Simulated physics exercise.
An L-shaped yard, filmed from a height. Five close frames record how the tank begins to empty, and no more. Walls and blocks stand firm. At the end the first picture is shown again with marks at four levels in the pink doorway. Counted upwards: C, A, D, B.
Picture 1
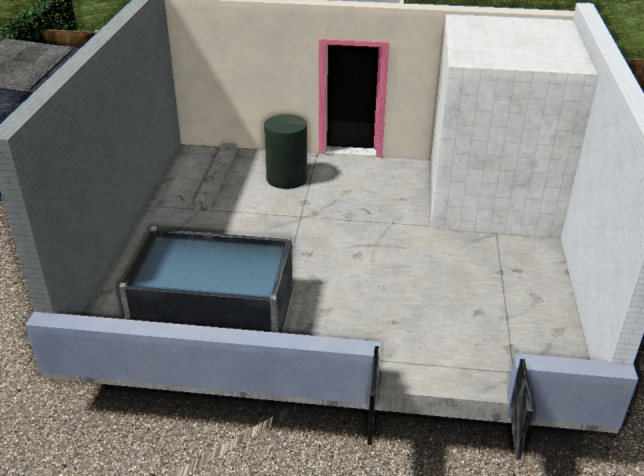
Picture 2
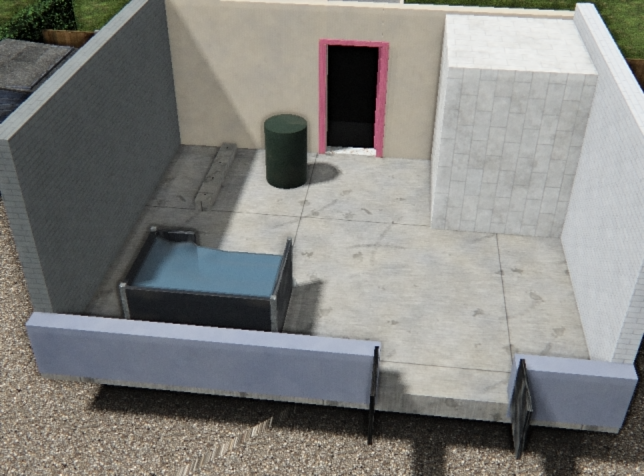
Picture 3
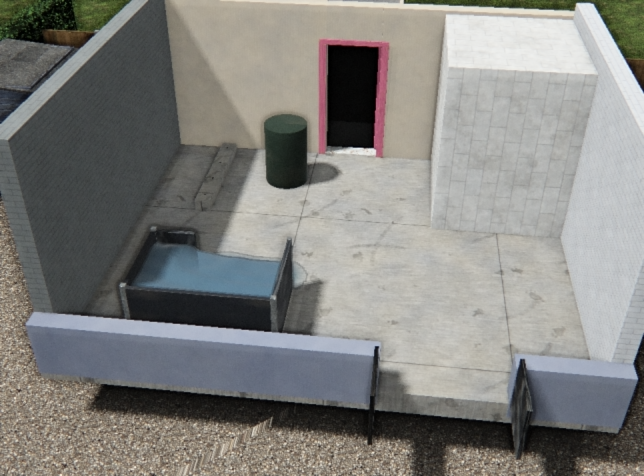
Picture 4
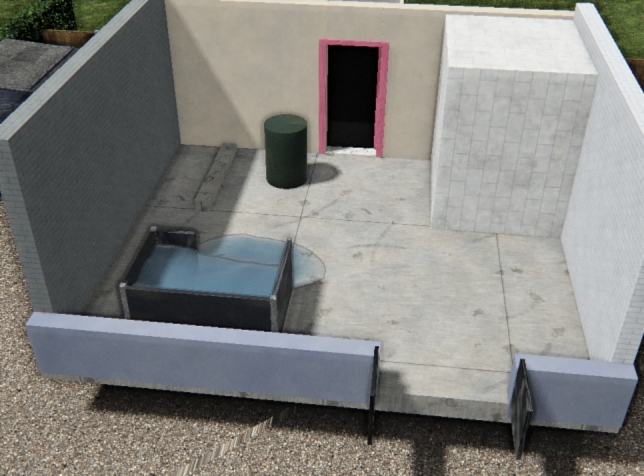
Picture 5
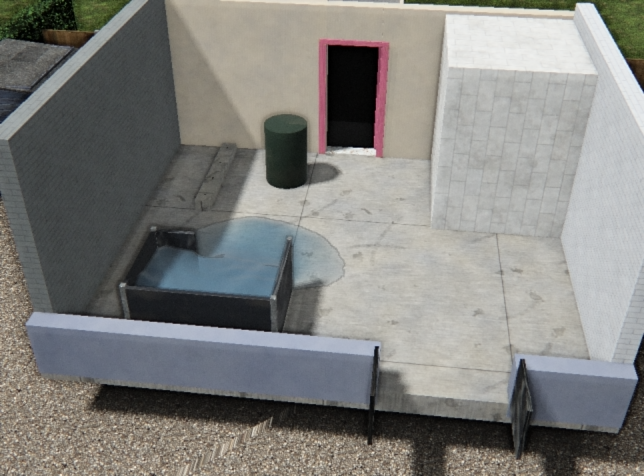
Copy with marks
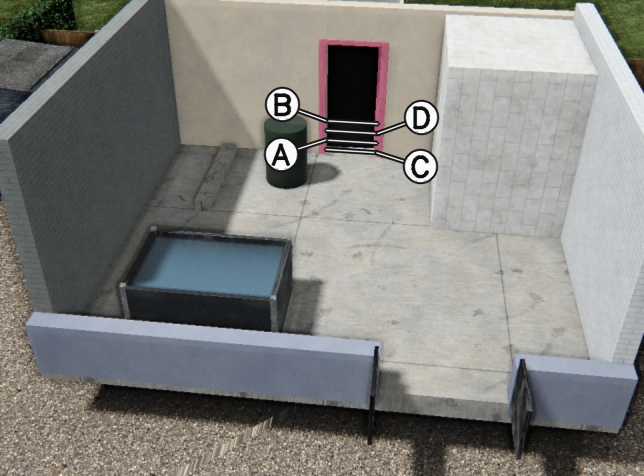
A tank in a walled yard opens at the back and water spreads across the ground.
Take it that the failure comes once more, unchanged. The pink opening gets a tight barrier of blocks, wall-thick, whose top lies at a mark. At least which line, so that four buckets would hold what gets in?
A.
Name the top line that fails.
C it is.
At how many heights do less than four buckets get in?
Three.
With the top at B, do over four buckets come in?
No, that is safe.
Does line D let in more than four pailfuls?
No.
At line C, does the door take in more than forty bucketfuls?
No, less.
On the marked copy, A at (351, 141); B at (351, 122); C at (351, 151); D at (351, 132); from the bottom up C, A, D, B.
Choosing A, a splash gets over, under a bucket.
Choosing B, nothing gets over.
Choosing C, about 12 bucketfuls get in.
Choosing D, nothing gets over.
